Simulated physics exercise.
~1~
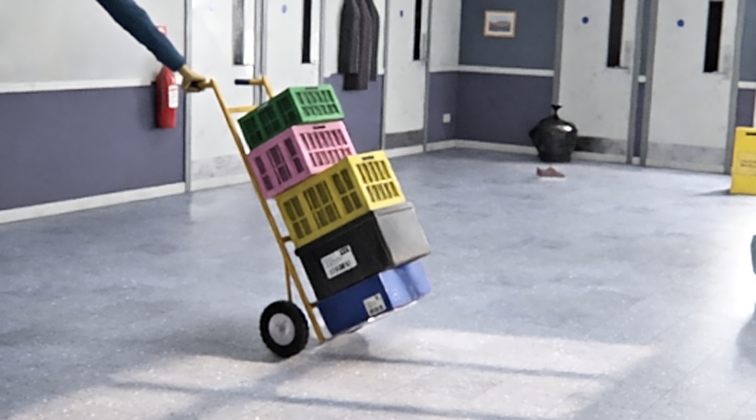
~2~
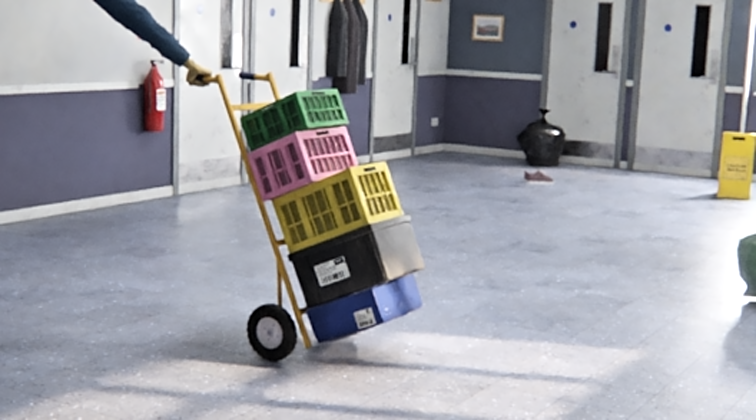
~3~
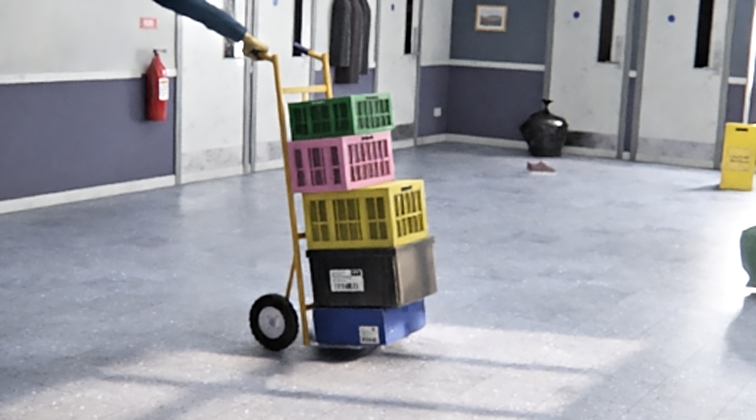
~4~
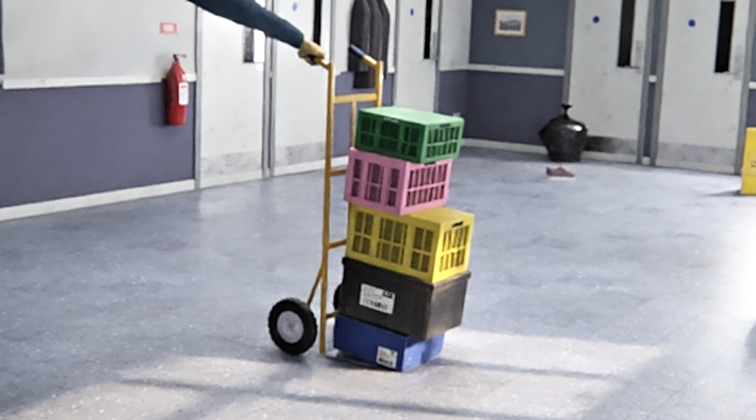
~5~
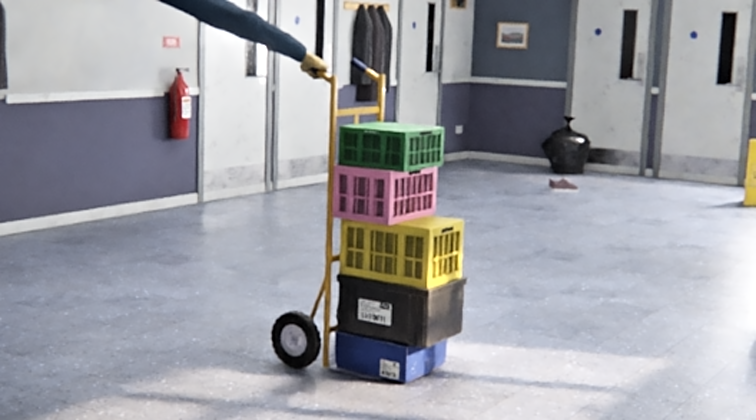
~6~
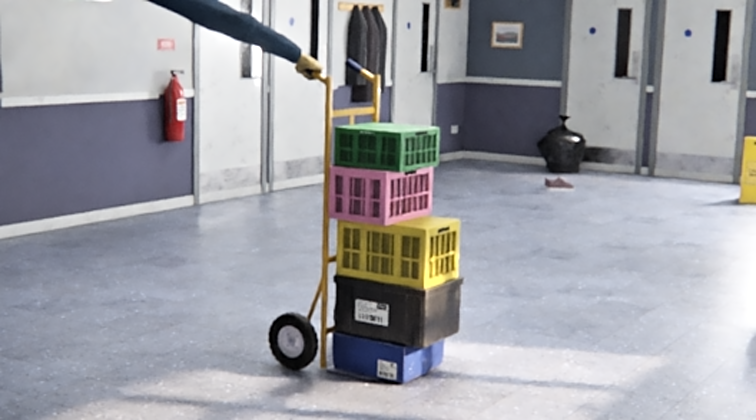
A yellow hand truck stacked with green, pink and yellow crates, a black tote and a blue box was tipped upright by a gloved hand, and the load swung right, rocked slightly, then settled still stacked with nothing fallen.
